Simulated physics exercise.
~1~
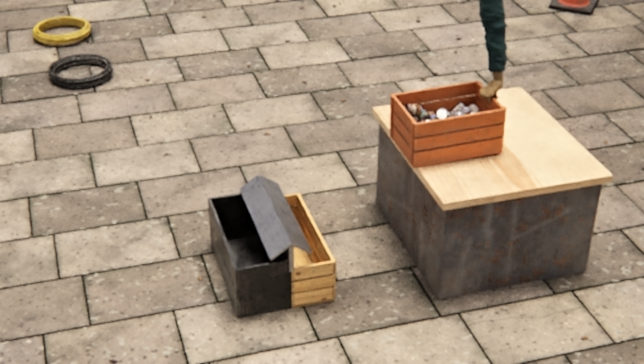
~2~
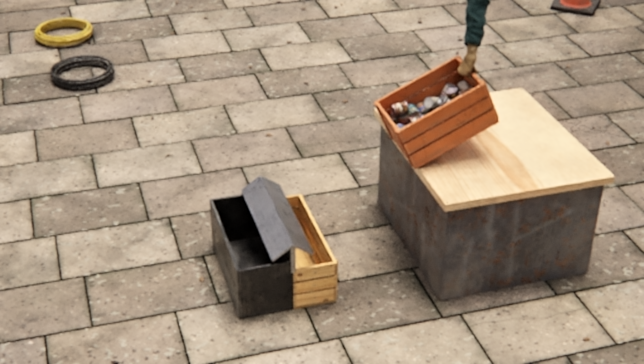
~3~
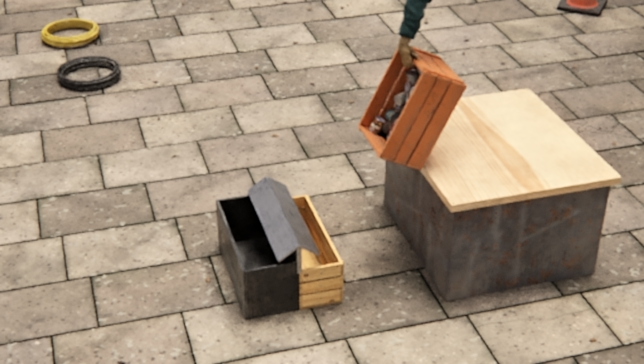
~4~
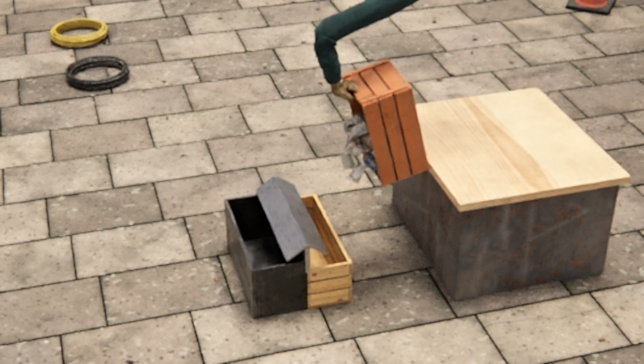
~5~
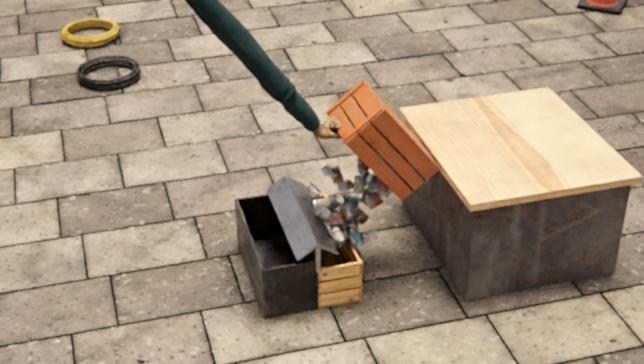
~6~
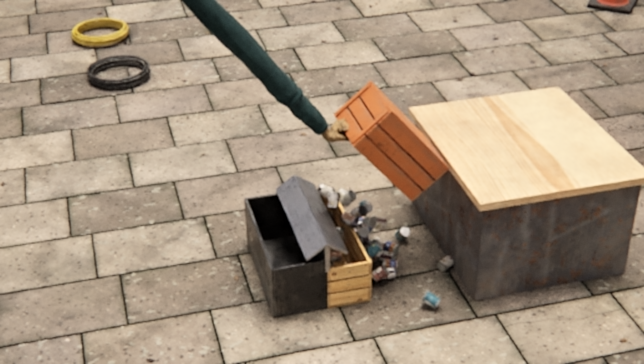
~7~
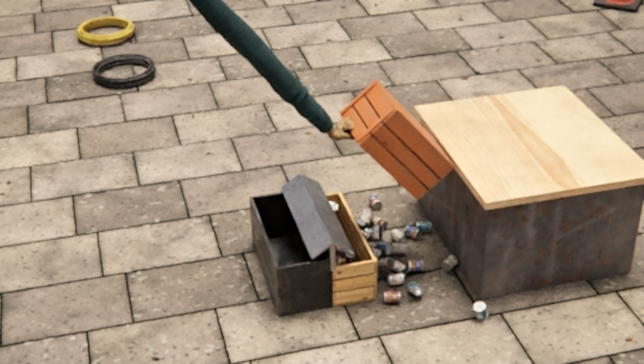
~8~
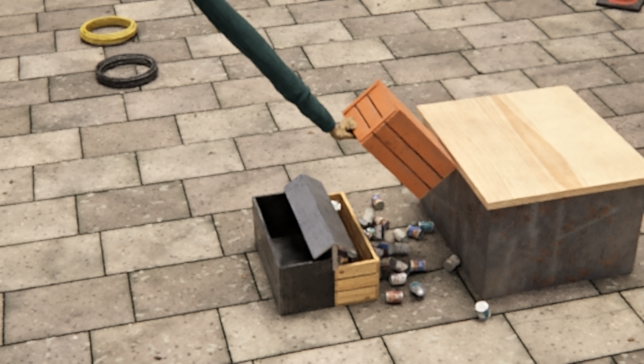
An orange crate filled with small tins sits at the left edge of a wooden-topped grey bench on a paved area, seen from above at an angle. Below, to the left, stand a black box and a light wooden trough with a dark roof-shaped splitter between them, while yellow and black rings lie farther back. A green-sleeved arm tips the crate leftward over the edge, steeper and steeper. The tins slide out and tumble down in a cluster, some landing in the trough and many scattering on the paving beside the bench. Finally the arm holds the crate tilted, with no tins visible in the black box.
